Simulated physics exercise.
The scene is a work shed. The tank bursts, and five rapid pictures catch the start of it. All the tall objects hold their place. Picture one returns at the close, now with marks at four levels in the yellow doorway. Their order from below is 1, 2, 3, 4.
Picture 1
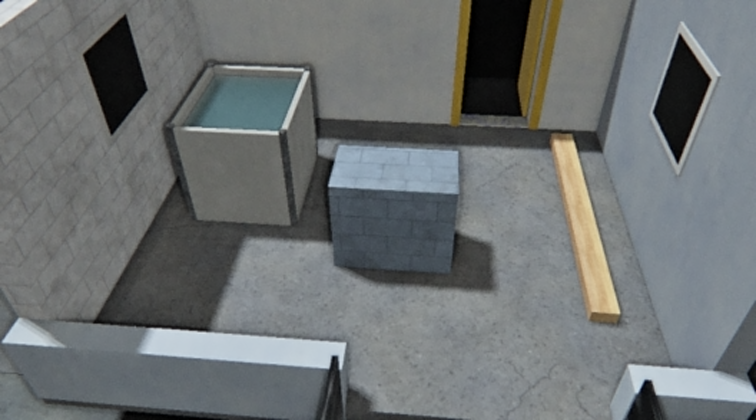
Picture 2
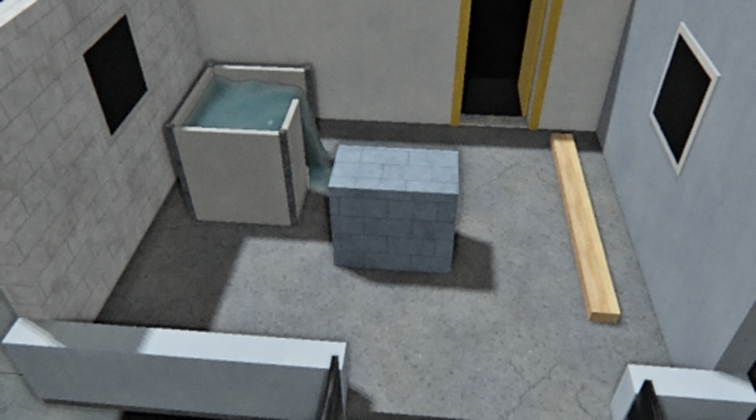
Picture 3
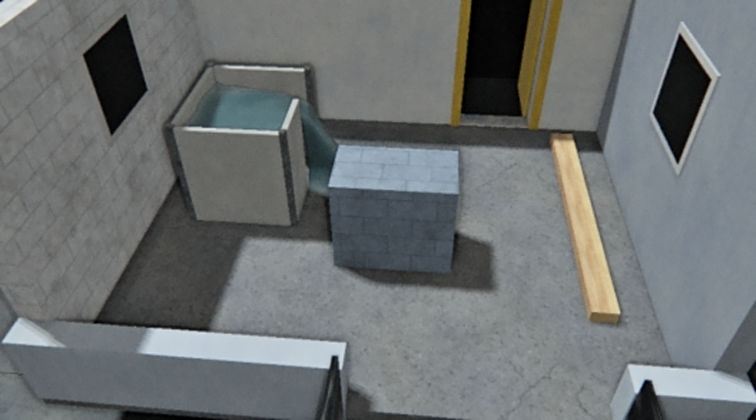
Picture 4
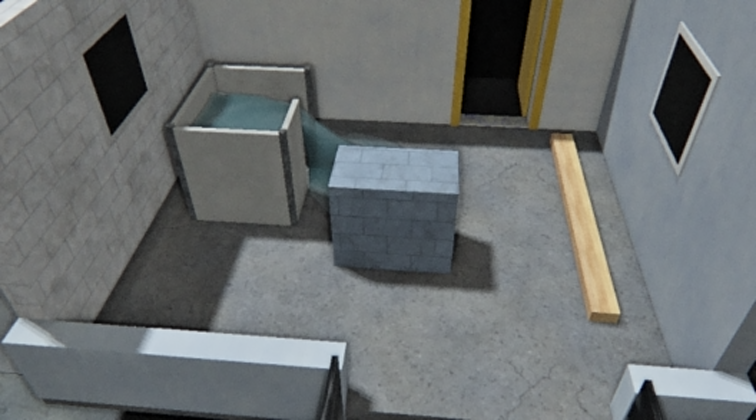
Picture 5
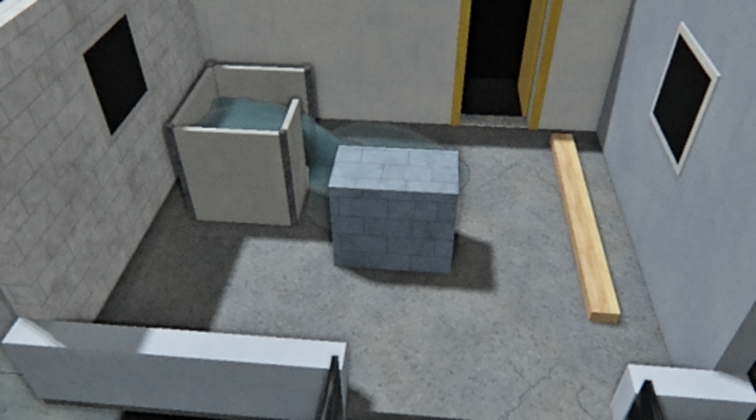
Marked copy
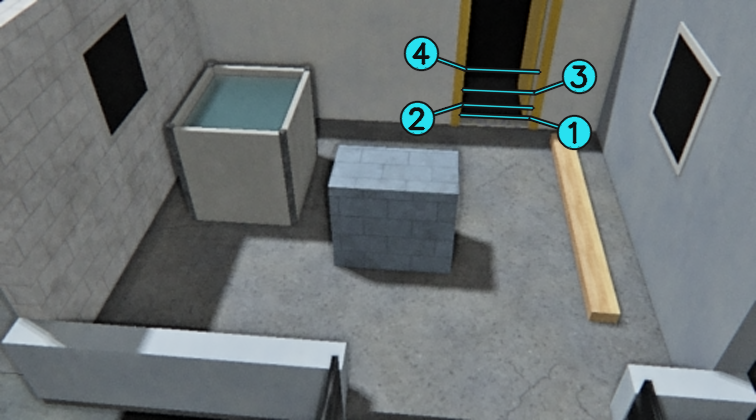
In this clip, water in a square tank at the left of a grey-walled room pours out through its right side, then spreads across the floor behind a grey block, while a wooden beam at the right stays still.
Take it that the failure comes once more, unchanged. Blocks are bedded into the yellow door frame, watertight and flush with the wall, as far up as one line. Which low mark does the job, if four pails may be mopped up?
It is 1.
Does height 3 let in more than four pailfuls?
No, that is safe.
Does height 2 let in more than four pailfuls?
No.
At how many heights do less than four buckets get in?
All of the four.
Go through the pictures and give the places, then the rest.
Water in the tank at rest, its middle at (245, 104); foot of the yellow doorway at (494, 126); open gate at (485, 349), in the first picture.
In the second picture, 1 % of the ground under water, visible out to (314, 142).
In the third picture, 3 % of the ground under water, visible out to (318, 131).
In the fourth picture, 8 % of the ground under water, visible out to (317, 176).
Water covers 15 % of the ground, its front hidden from here, in the fifth picture.
In cyan, 1 at (495, 116); 2 at (496, 106); 3 at (499, 91); 4 at (502, 70); from the bottom up 1, 2, 3, 4.
If 1 is chosen, a bucket or two gets in.
If 2 is chosen, nothing gets over.
If 3 is chosen, nothing gets over.
If 4 is chosen, nothing gets over.
